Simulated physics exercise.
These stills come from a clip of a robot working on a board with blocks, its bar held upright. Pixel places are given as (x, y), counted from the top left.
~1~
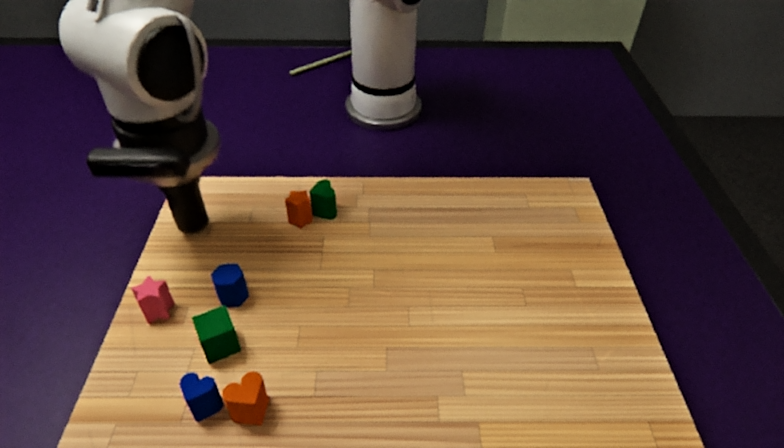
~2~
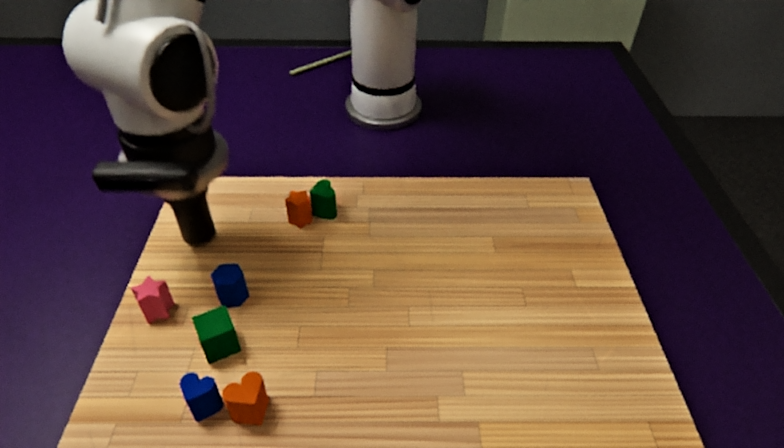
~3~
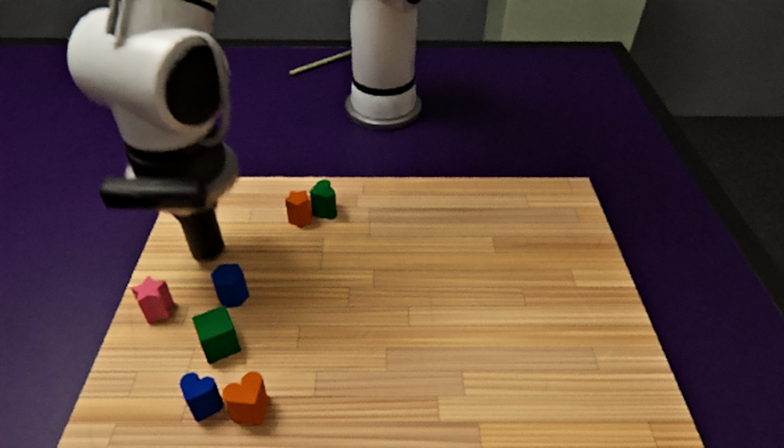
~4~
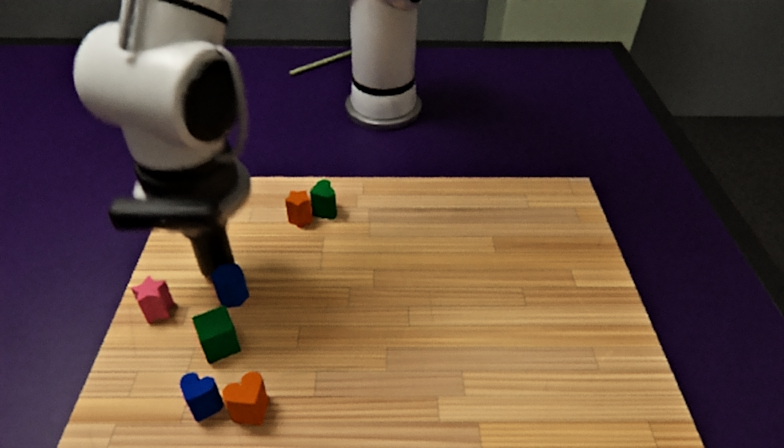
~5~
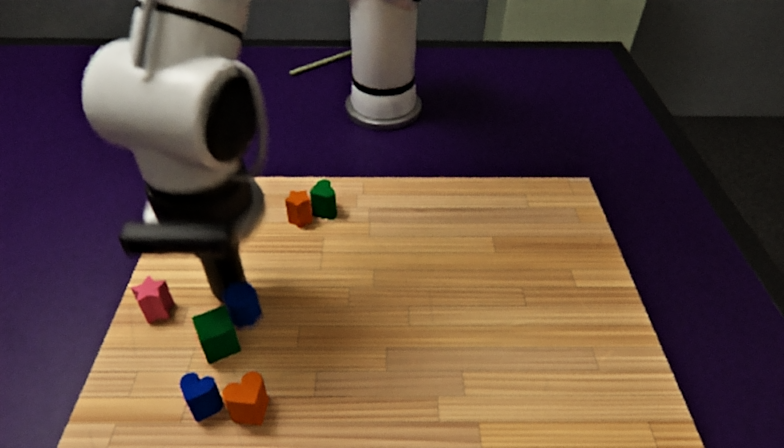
On a wooden board over a purple surface, several coloured blocks sit mostly toward the left while a white robot arm holds a dark bar near the upper left. The arm moves down and slightly right through open space, then reaches the blue block and nudges it a little down and right.
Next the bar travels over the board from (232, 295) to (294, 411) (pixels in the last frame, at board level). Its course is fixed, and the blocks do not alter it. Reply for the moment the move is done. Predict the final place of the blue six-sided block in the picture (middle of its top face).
I'd guess (325, 403).
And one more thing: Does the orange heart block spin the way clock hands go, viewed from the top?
Answer: Yes.
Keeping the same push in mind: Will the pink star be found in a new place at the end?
I expect not.
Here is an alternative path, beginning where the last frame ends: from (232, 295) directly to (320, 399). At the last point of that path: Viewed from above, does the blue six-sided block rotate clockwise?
I'd say yes.
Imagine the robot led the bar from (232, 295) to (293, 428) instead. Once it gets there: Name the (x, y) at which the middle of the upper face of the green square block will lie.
The green square block ends near (212, 343).
On the path given first. One third of the way, bar (250, 322); green square block (211, 334), turned 30° clockwise; blue six-sided block (263, 330).
Two thirds of the way, bar (271, 361); green square block (212, 339), turned 65° clockwise; blue six-sided block (290, 370), turned 20° anticlockwise.
At the end, bar (292, 404); pink star unmoved; blue heart block unmoved; green square block (212, 339), turned 65° clockwise; blue six-sided block (325, 403), turned 75° anticlockwise; orange heart block (244, 401), turned 55° clockwise.
